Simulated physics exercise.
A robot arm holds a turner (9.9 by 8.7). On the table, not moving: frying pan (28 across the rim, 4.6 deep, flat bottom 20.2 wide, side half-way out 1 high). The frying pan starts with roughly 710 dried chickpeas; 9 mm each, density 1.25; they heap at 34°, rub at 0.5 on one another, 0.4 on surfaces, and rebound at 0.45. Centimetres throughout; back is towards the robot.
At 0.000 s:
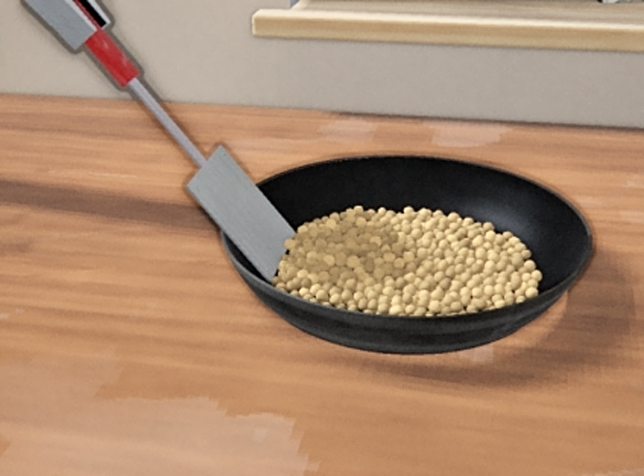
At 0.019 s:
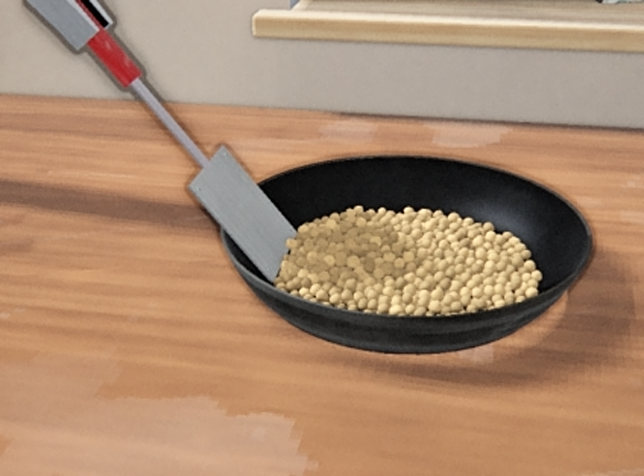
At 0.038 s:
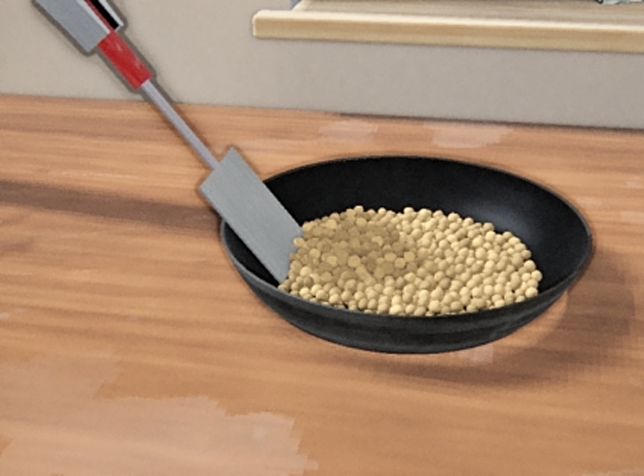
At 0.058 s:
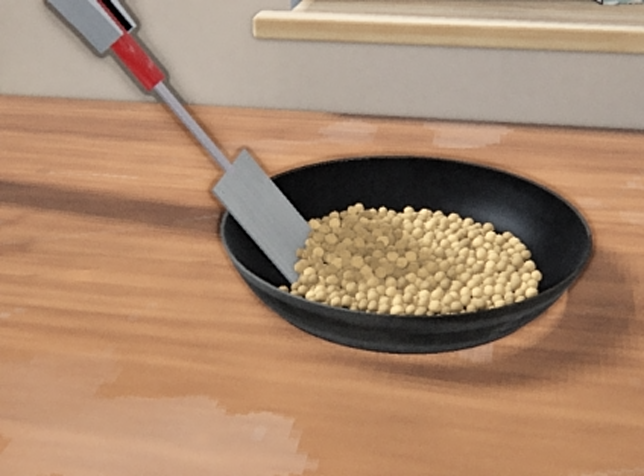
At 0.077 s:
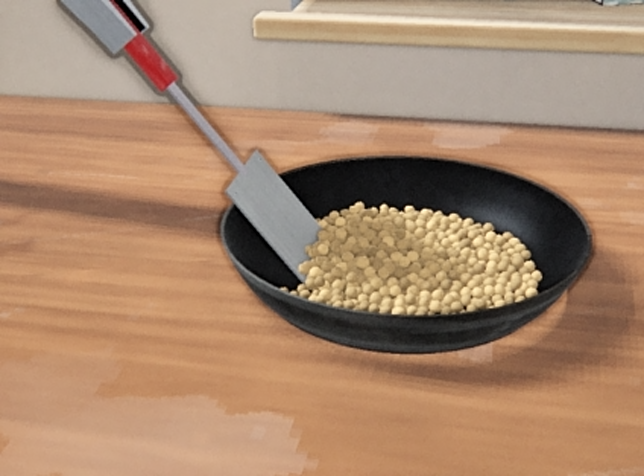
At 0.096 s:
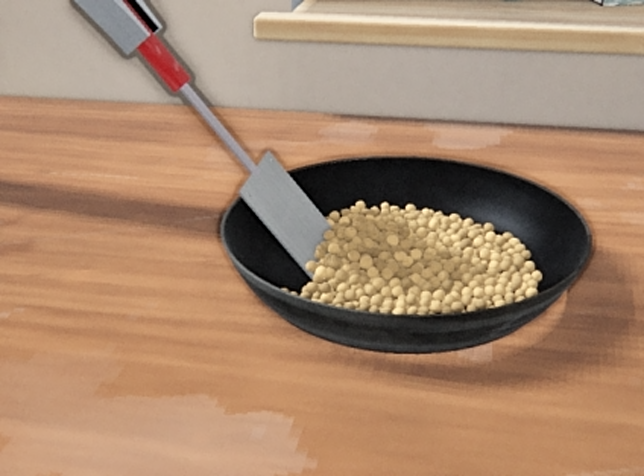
A metal turner slides slowly to the right through pale chickpeas in a black frying pan.
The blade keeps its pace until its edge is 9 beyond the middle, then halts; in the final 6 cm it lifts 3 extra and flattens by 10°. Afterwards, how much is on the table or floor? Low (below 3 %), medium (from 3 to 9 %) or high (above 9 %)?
A low share, below 3 %, ends on the table or floor.
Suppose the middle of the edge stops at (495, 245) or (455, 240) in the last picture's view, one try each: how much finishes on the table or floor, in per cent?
Some 0 and 0 per cent.
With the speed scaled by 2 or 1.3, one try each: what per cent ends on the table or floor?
About 10 and 0 per cent.
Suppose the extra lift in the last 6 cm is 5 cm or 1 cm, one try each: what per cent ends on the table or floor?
Some 0 and 0 per cent.
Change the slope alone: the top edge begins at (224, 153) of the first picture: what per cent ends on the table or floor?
Some 0 per cent.
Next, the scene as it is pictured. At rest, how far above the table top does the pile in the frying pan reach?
About 4.5 cm.
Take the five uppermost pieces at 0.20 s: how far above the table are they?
About 4 cm.
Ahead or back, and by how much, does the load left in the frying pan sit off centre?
About 5.0 cm ahead.
After 0.20 s, sloping 51°, highest piece 4 above the table; 707 in the frying pan.
After 0.30 s, sloping 47°, highest piece 4 above the table; 707 in the frying pan.
After 0.55 s, sloping 41°, highest piece 4 above the table; 705 in the frying pan, 2 on the blade or in flight.
After 1.60 s, sloping 41°, highest piece 4 above the table; 705 in the frying pan, 2 on the table or floor.
In the end, 705 in the frying pan, 2 on the table or floor. That is 0 % on the table or floor.
